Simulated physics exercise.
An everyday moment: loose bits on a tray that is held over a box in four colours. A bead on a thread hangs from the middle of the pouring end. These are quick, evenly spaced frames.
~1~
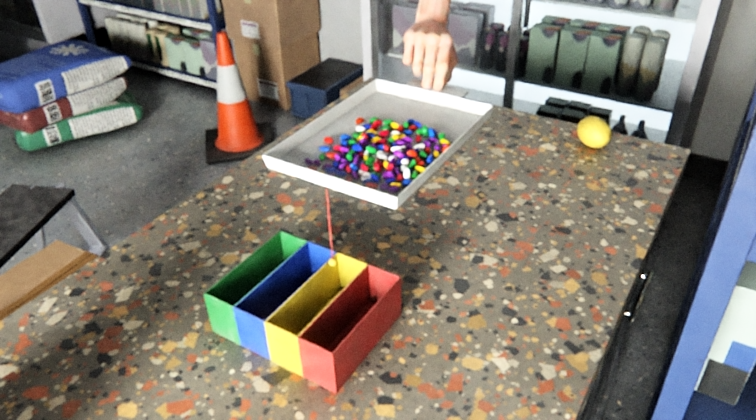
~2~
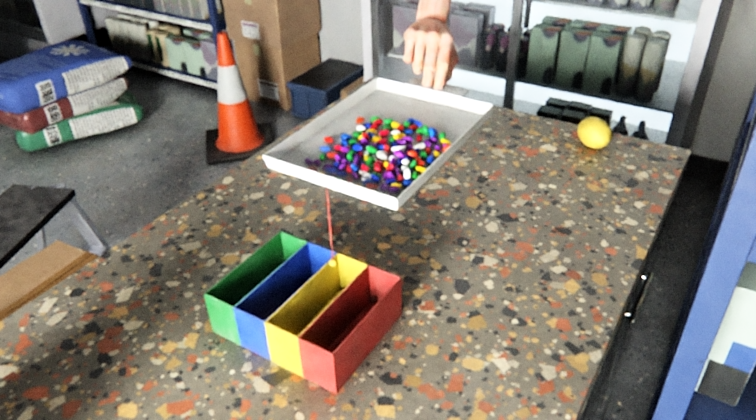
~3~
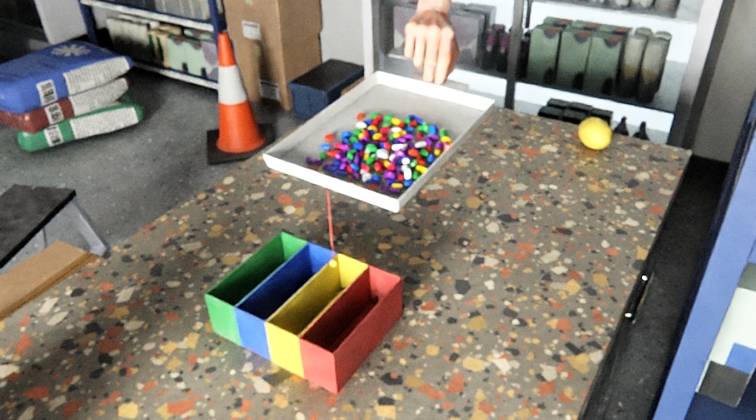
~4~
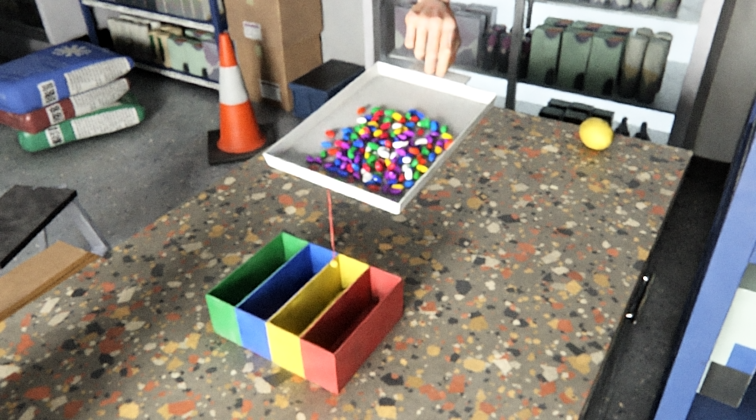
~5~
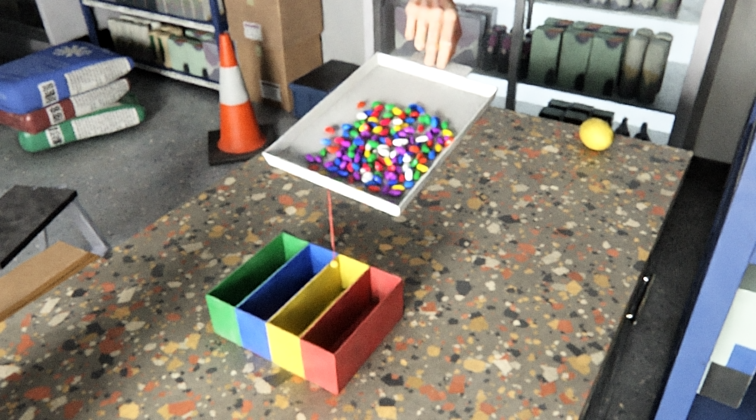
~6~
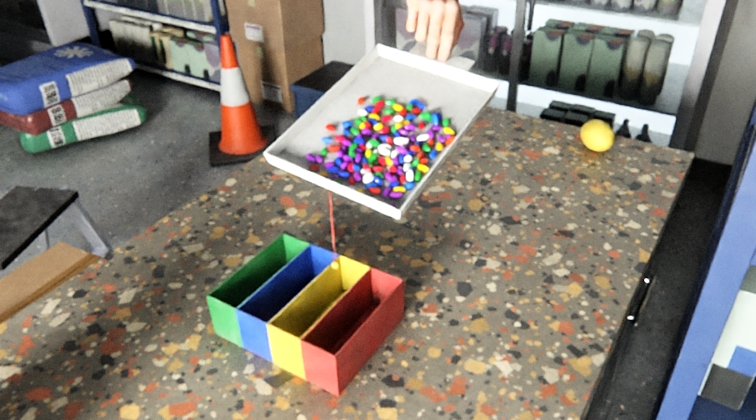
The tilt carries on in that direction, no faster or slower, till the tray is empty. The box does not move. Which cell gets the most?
The red one ends fullest.
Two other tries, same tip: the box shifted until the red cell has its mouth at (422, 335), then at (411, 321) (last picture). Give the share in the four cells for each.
In turn 100 and 100 in a hundred.
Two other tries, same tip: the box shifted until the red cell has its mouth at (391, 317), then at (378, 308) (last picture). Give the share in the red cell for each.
About 40 and 50 per cent.
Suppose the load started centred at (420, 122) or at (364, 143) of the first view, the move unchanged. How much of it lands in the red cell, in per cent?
The first gives 30 %, the second 40 %.
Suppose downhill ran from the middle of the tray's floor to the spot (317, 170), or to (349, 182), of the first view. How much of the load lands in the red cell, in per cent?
Roughly 10 per cent, and 30 per cent.
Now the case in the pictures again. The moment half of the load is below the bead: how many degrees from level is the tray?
At about 110°.
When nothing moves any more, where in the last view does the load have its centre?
Roughly at (374, 339).
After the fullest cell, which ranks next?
Next in line is the yellow one.
Soon, tray tipped steeply; all on the tray.
A while on, tray tipped right over; nearly all on the tray; a stray few falling or outside the box.
Towards the end, tray tipped past a quarter turn; about a third in the red cell; a small part in the yellow cell; about half falling or outside the box.
Finally, tray tipped past a quarter turn; about a third in the red cell; a small part in the yellow cell; none in the blue cell; none in the green cell; about half outside the box.
